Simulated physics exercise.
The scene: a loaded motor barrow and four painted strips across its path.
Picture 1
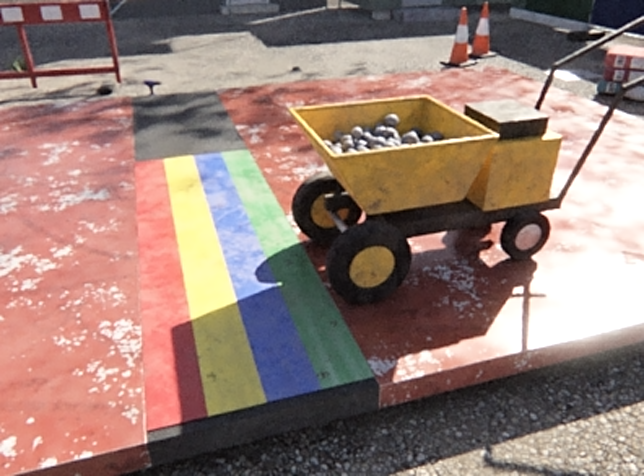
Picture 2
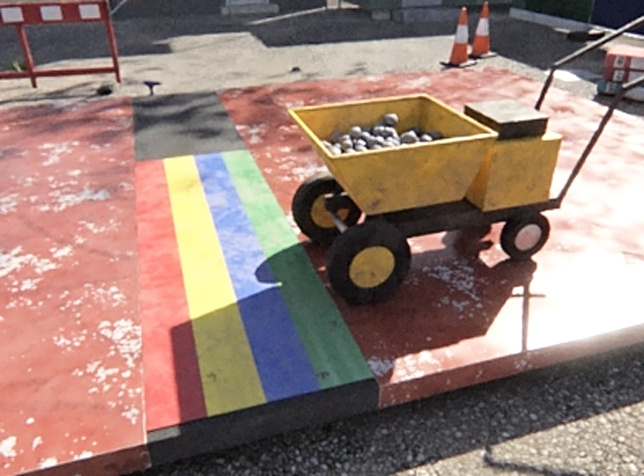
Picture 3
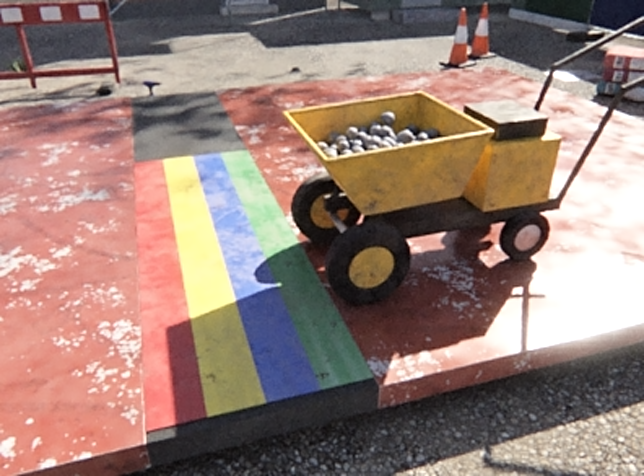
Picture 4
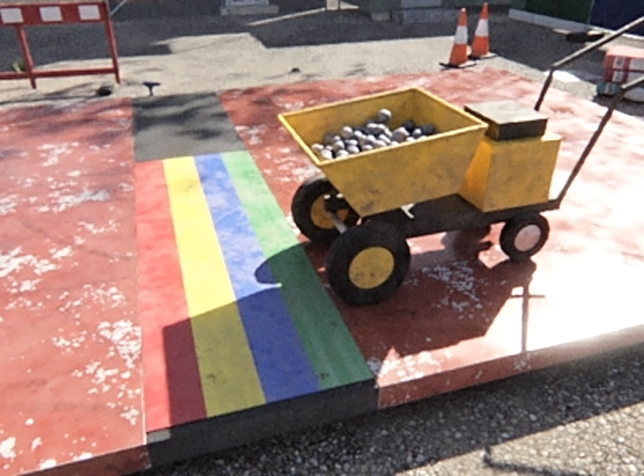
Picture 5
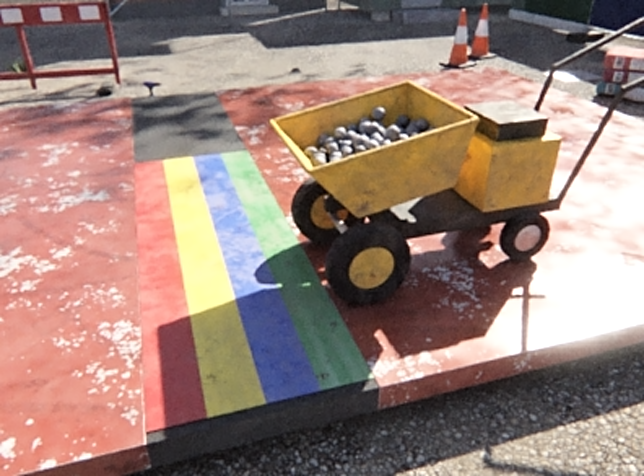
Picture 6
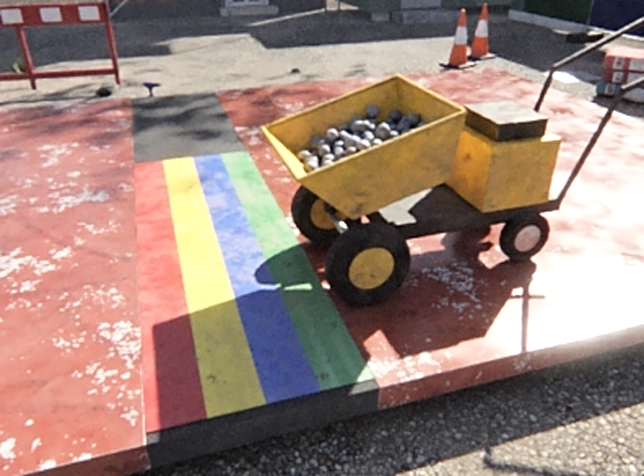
Yellow motor barrow loaded with grey cobbles standing beside four painted strips, its skip gradually tilting forward to the left.
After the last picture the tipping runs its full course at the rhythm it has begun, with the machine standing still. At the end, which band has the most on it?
The yellow strip carries the most.
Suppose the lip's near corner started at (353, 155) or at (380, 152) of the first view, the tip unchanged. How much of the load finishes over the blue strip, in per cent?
Near 20 % and 40 %.
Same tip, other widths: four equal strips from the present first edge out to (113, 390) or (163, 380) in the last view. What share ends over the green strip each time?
About 0 and 0 per cent.
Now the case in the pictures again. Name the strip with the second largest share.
It is red.
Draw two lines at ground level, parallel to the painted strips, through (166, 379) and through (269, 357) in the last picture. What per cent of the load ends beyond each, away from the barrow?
In turn 30 and 90 in a hundred.
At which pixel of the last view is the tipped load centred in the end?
Near (187, 287).
Shortly afterwards, skip tipped steeply; the whole lot in the skip.
Next, skip tipped right over; all but a few in the skip; a little over the yellow strip.
Some moments later, skip tipped right over; near a third in the skip; only a few over the blue strip; near a quarter over the yellow strip; near a quarter over the red strip; a little off the paint.
In the end, skip tipped right over; a little in the skip; none at all over the green strip; a little over the blue strip; near a third over the yellow strip; near a quarter over the red strip; near a quarter off the paint.
